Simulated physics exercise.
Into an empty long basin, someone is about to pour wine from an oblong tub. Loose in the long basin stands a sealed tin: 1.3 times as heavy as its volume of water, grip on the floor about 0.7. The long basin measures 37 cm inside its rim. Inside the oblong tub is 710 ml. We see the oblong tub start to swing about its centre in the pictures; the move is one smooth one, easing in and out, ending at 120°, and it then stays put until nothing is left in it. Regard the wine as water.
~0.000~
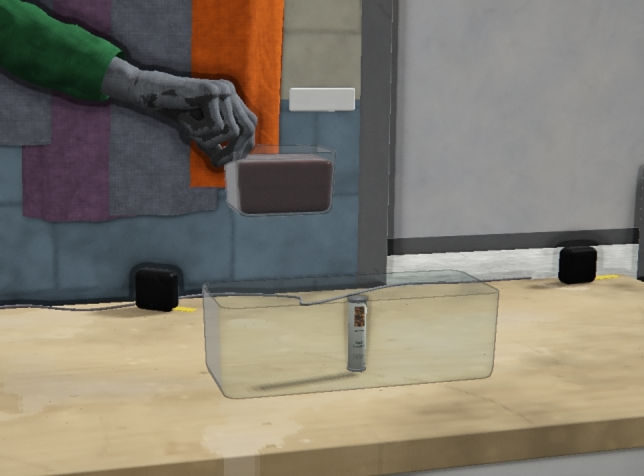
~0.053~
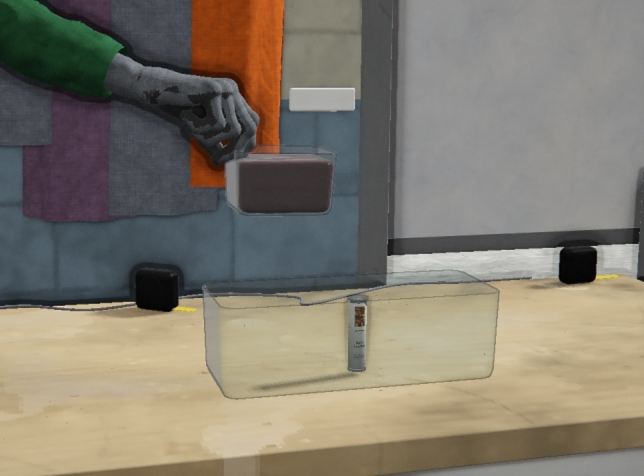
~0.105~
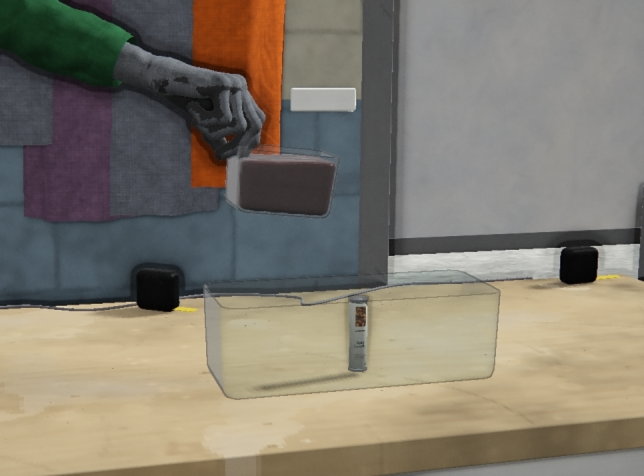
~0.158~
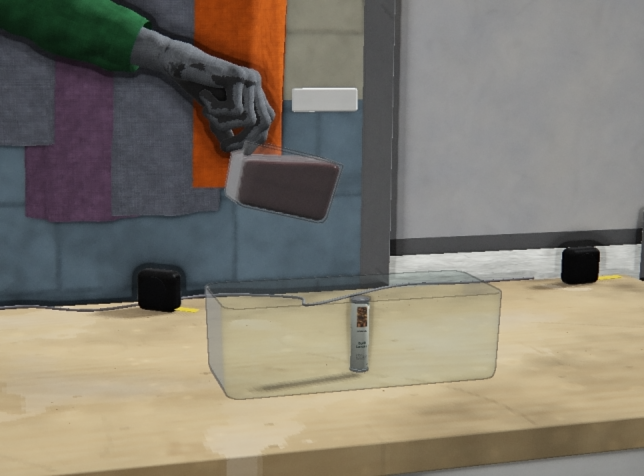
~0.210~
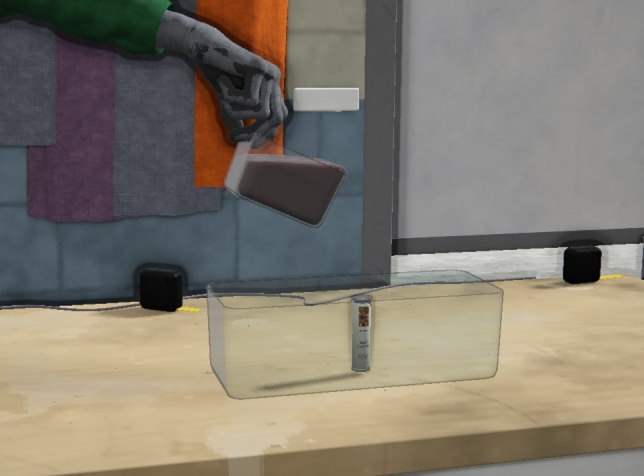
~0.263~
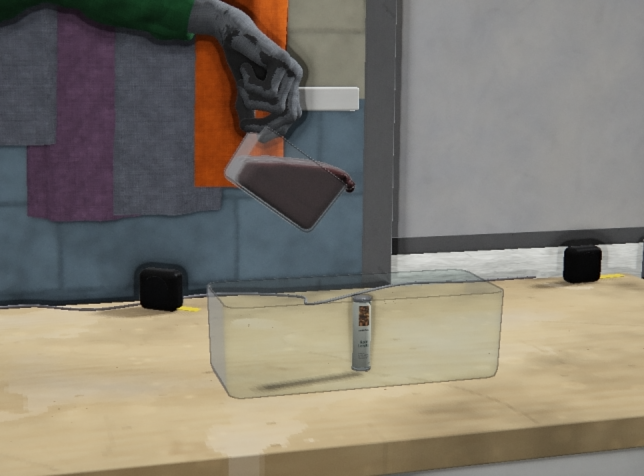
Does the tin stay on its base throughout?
Yes, it stays on its base.
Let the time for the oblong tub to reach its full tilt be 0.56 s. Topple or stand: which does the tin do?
Well, the tin simply holds firm.
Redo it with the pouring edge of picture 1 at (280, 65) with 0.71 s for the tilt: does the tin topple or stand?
Then it goes over.
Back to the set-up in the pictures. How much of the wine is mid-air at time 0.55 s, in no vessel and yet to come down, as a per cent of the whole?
Around 40 in a hundred.
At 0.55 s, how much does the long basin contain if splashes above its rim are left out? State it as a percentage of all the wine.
Near 44 in a hundred.
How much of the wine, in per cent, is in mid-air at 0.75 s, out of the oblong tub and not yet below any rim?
About 5 per cent.
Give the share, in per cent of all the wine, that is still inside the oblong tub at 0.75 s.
Close to 1 percent of the total.
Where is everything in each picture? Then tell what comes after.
In the first picture, it leans 0°; its right rim is at (327, 150); the wine meets the walls at (231, 159) and (324, 158); the long basin's rim runs from (211, 297) to (480, 282); the tin's top is at (358, 301).
In the second picture, it leans 2°; its right rim is at (328, 152); the wine meets the walls at (231, 159) and (324, 158).
In the third picture, it leans 6°; its right rim is at (331, 156); the wine meets the walls at (234, 158) and (327, 160).
In the fourth picture, it leans 14°; its right rim is at (334, 163); the wine meets the walls at (237, 159) and (331, 162).
In the fifth picture, it leans 24°; its right rim is at (337, 172); the wine meets the walls at (239, 160) and (333, 166); 2 per cent is over the edge.
In the sixth picture, it leans 36°; its right rim is at (337, 184); the wine meets the walls at (238, 161) and (334, 174); 7 per cent is over the edge.
By 0.55 s the tilt is 105° and 16 per cent is still to pour; the tin stands where it began.
By 0.75 s the tilt is 120° and 1 per cent is still to pour; the tin stands where it began.
By 0.97 s the tilt is 120° and 0 per cent is still to pour; the tin stands where it began.
By 1.21 s the tilt is 120° and 0 per cent is still to pour; the tin stands where it began.
At rest the tin stands where it began.
